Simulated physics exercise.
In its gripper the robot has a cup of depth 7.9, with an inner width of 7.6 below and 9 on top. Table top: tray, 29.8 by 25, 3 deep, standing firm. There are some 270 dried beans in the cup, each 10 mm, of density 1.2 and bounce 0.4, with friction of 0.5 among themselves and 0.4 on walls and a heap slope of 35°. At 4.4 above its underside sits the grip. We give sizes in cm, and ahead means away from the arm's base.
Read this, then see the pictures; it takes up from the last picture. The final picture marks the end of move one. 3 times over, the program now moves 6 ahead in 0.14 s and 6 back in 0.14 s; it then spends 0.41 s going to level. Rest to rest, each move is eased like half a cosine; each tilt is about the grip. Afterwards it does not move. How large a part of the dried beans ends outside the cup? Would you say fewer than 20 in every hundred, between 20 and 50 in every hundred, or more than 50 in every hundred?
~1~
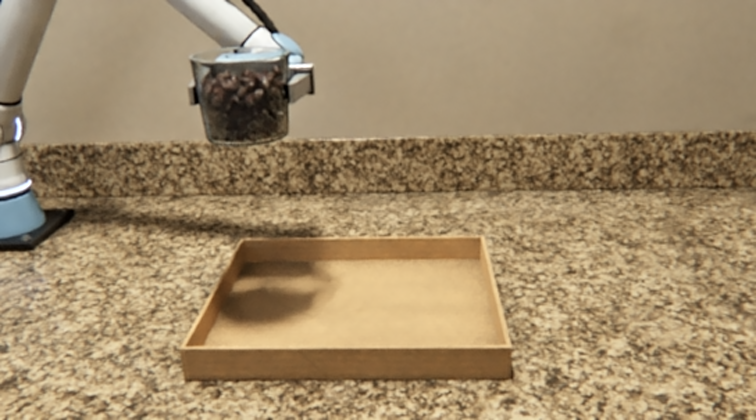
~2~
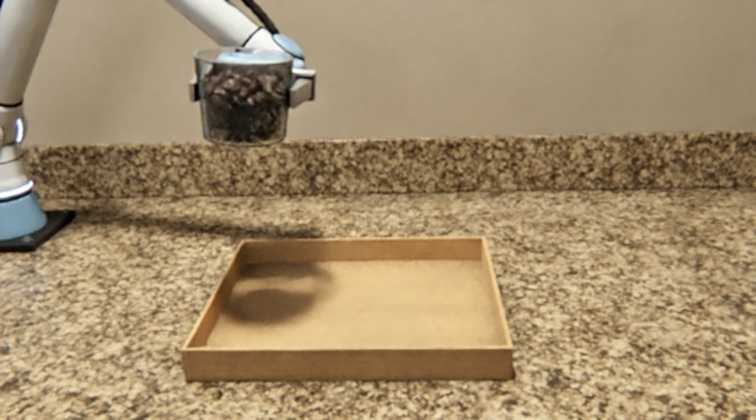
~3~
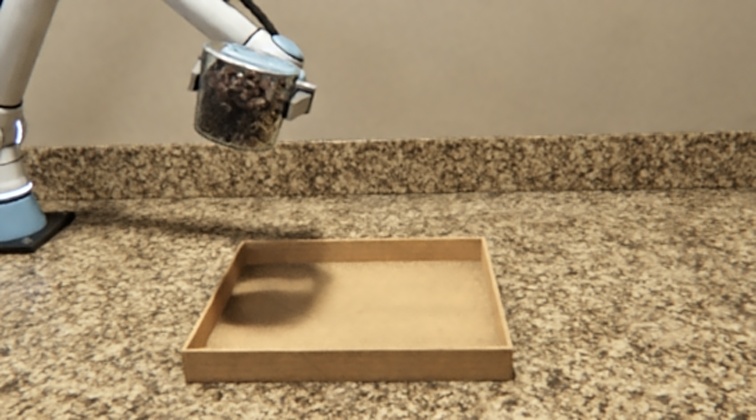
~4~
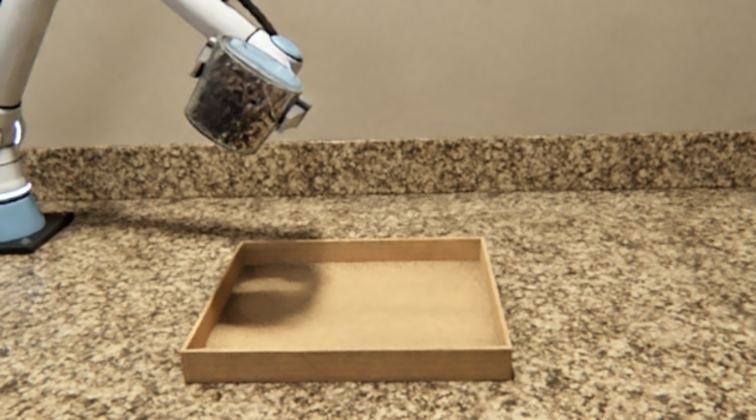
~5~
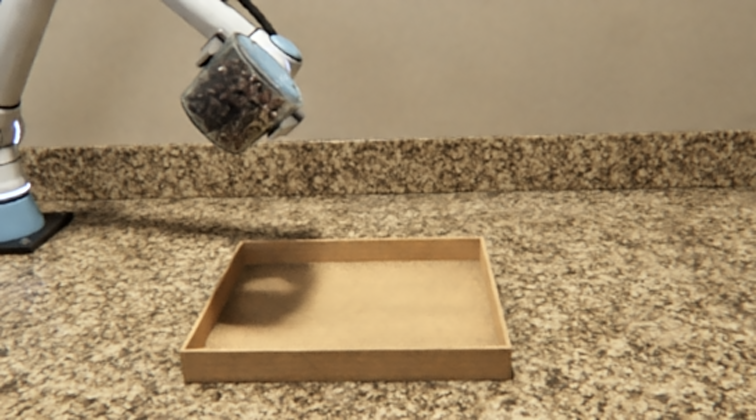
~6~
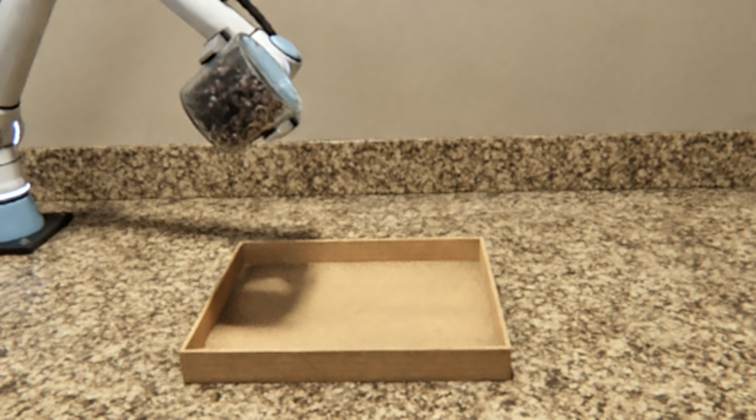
Between 20 and 50 in every hundred.
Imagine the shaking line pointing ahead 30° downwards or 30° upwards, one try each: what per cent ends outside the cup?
Estimates, in order: 10 % then 65 %.
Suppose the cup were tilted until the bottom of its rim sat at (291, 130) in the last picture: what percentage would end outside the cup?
It comes out near 95 percent.
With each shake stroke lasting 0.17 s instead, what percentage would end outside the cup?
20 %.
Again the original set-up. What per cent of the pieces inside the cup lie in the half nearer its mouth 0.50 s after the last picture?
Around 55 in a hundred.
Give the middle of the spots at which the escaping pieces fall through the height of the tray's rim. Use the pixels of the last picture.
Near (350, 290).
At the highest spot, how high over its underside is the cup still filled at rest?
Height at rest: Approx. 7.0 cm.
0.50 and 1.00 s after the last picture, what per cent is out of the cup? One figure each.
Taking the two times in order, I'd say 25 and then 40 per cent.
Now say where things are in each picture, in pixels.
Cup middle at (244, 97), level; upper third of the load around (244, 89), from x 205 to 280, top at y 75; 267 in the cup, in the first frame.
Cup middle at (245, 98), tilted 5° forward; upper third of the load around (244, 90), from x 205 to 280, top at y 80, in the second frame.
Cup middle at (243, 99), tilted 19° forward; upper third of the load around (234, 91), from x 200 to 285, top at y 75, in the third frame.
Cup middle at (241, 99), tilted 36° forward; upper third of the load around (227, 90), from x 195 to 280, top at y 70, in the fourth frame.
Cup middle at (239, 98), tilted 50° forward; upper third of the load around (224, 86), from x 190 to 280, top at y 65, in the fifth frame.
Cup middle at (239, 98), tilted 55° forward; upper third of the load around (224, 85), from x 190 to 275, top at y 65; 267 in the cup, in the sixth frame.
Then, 0.50 s after the last picture, tilted 55° forward, highest piece 26 above the table; 195 in the cup, 59 in the tray, 13 in flight or on a rim.
Then, 1.00 s after the last picture, tilted 37° forward, highest piece 25 above the table; 160 in the cup, 104 in the tray, 2 on the table or floor, 1 in flight or on a rim.
Then, 1.45 s after the last picture, level, highest piece 27 above the table; 160 in the cup, 105 in the tray, 2 on the table or floor.
Then, 2.50 s after the last picture, level, highest piece 27 above the table; 160 in the cup, 105 in the tray, 2 on the table or floor.
Final count, 160 in the cup, 105 in the tray, 2 on the table or floor. That is 40 % outside the cup.
